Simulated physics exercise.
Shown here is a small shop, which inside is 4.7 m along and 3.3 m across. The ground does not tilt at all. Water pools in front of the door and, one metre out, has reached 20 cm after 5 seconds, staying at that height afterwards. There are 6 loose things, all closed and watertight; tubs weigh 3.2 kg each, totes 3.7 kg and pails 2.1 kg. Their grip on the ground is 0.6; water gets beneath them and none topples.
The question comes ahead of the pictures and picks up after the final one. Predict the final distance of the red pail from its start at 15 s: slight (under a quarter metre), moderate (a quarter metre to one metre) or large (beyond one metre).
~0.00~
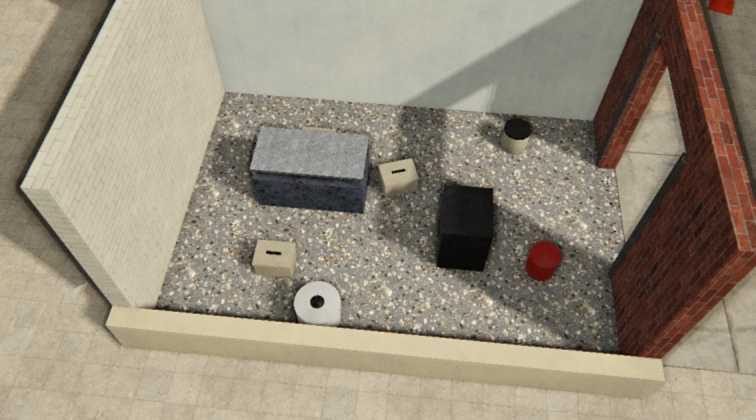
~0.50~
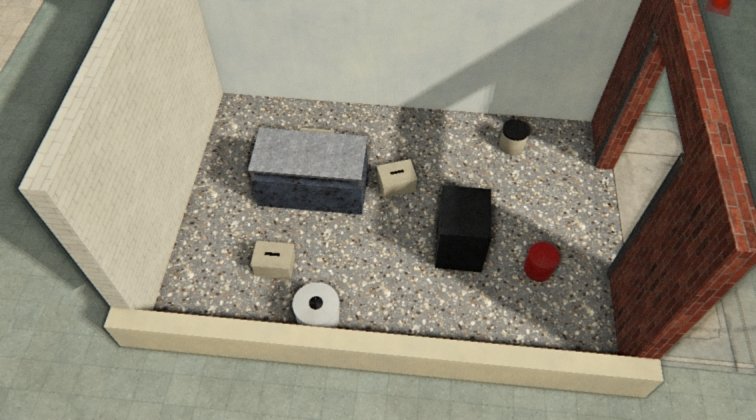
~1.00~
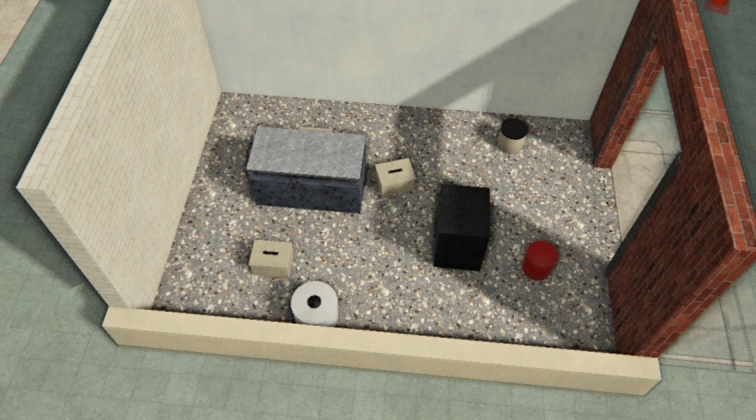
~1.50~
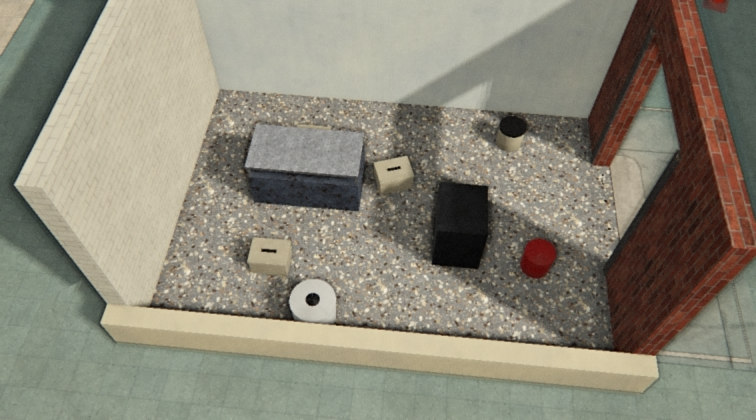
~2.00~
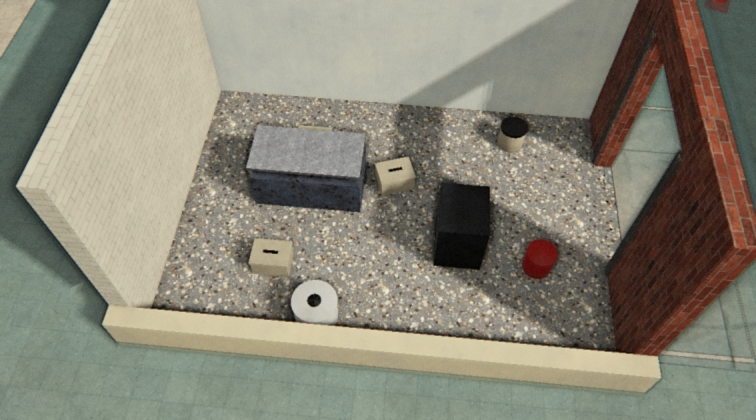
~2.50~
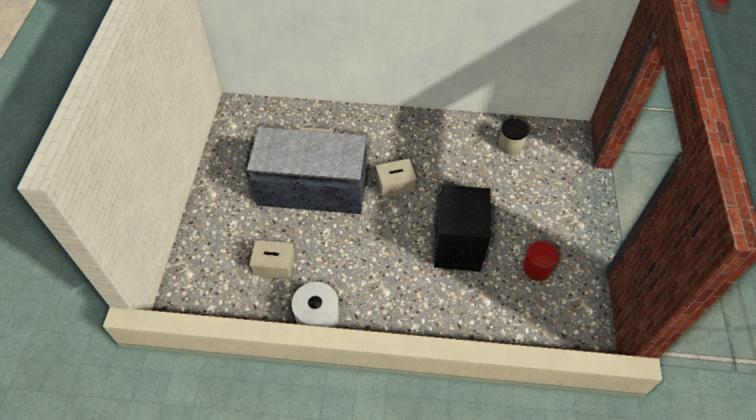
Shifts a bit.
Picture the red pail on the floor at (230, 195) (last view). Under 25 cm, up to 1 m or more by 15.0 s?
Answer: It covers a big distance.
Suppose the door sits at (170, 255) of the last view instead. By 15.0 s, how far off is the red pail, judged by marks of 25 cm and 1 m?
Note: Red pail displaced a long way.
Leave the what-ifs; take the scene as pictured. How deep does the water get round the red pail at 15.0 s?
I'd say around 9 cm.
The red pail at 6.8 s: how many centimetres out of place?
Roughly 80 centimetres by that point.
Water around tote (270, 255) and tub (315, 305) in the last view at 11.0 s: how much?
Depth approx. 7 cm / 12 cm.
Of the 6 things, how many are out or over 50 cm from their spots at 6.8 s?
Count: 3.
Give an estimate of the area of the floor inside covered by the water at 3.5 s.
Somewhere around 1.5 m2, roughly.
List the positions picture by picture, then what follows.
The first picture shows the red pail at (546, 255), on the bottom; 0.0 m2 under water; 0 of 6 have shifted.
The second picture shows the red pail at (544, 255), on the bottom; 0.0 m2 under water; 0 of 6 have shifted.
The third picture shows the red pail at (542, 254) rests on the ground; water covers 0.0 m2; 0 of 6 have shifted.
The fourth picture shows the red pail at (541, 252) rests on the ground; 0.0 m2 under water; 0 of 6 have shifted.
The fifth picture shows the red pail at (542, 253), on the bottom; 0.0 m2 under water; 0 of 6 have shifted.
The sixth picture shows the red pail at (543, 255), on the bottom; water covers 0.3 m2; 0 of 6 have shifted.
After 3.5 s the red pail is near (543, 255), 0.0 m from its start, aground; 0 afloat.
After 6.8 s the red pail is near (568, 331), 0.9 m from its start, afloat; 4 afloat.
After 11.0 s the red pail is near (552, 337), 0.9 m from its start, afloat; 6 afloat.
After 15.0 s the red pail is near (522, 281), 0.4 m from its start, afloat; 6 afloat.
